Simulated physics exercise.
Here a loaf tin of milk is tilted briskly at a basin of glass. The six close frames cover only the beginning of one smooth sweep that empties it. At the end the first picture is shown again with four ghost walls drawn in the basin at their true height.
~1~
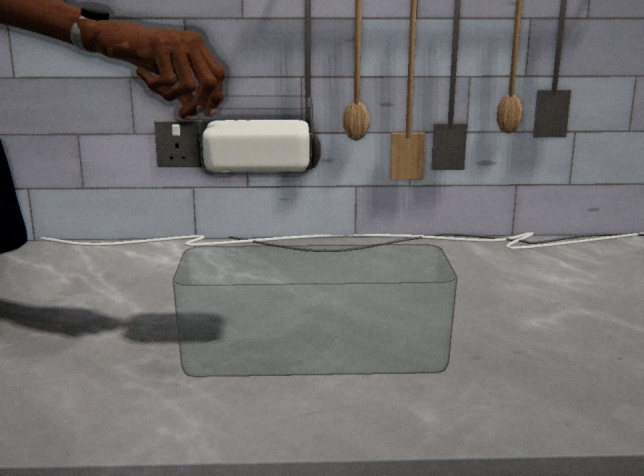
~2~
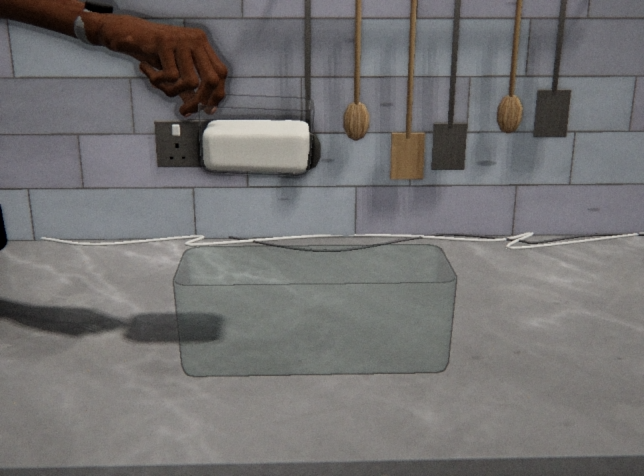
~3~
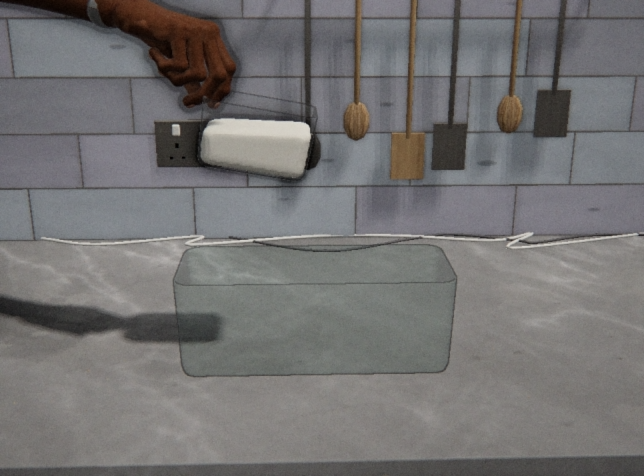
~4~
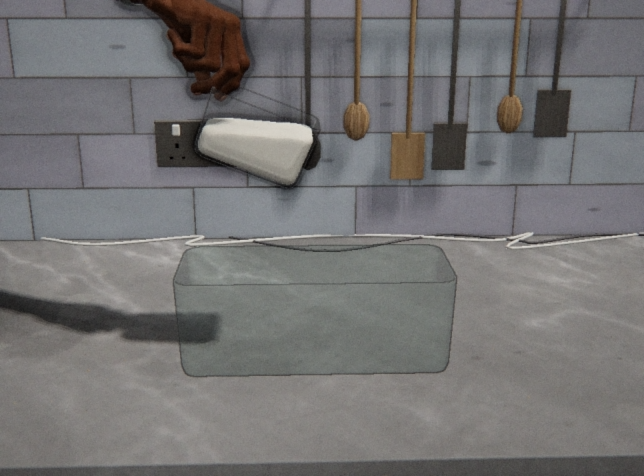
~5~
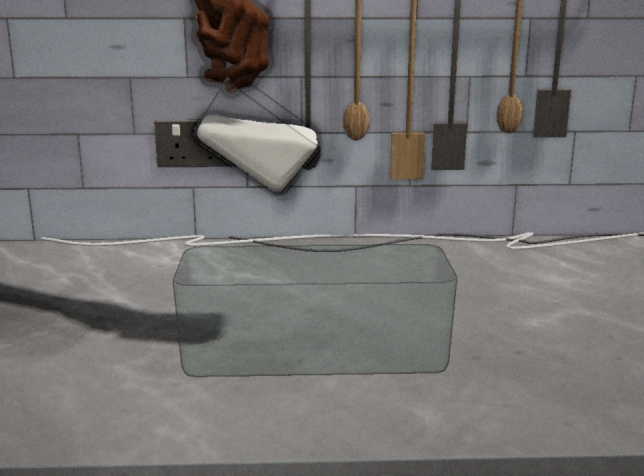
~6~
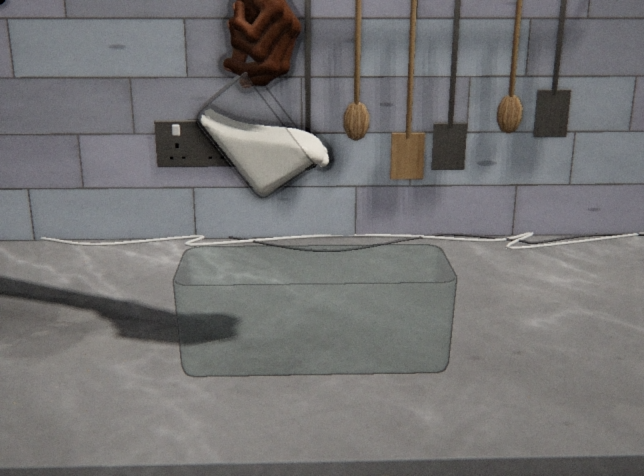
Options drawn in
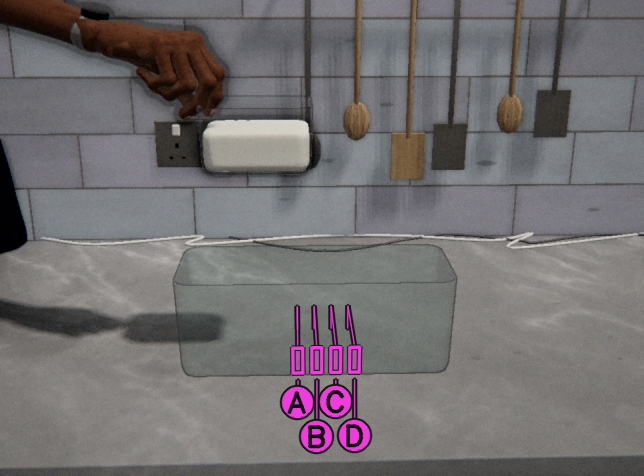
A hand held a white loaf-shaped container above a clear glass basin on a gray counter, then moved right as the container tilted steeply, until milk just came over its lip.
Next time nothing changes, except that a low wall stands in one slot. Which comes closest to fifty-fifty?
I would pick position D.
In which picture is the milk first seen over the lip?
In picture 6.
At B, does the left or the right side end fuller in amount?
The right one.
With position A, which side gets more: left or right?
The right one.
In magenta, A at (298, 380); B at (316, 380); C at (335, 379); D at (354, 379).
For position A, about 13 % ends left of the wall and 85 % right of it.
For position B, about 14 % ends left of the wall and 84 % right of it.
For position C, about 34 % ends left of the wall and 65 % right of it.
For position D, about 53 % ends left of the wall and 45 % right of it.
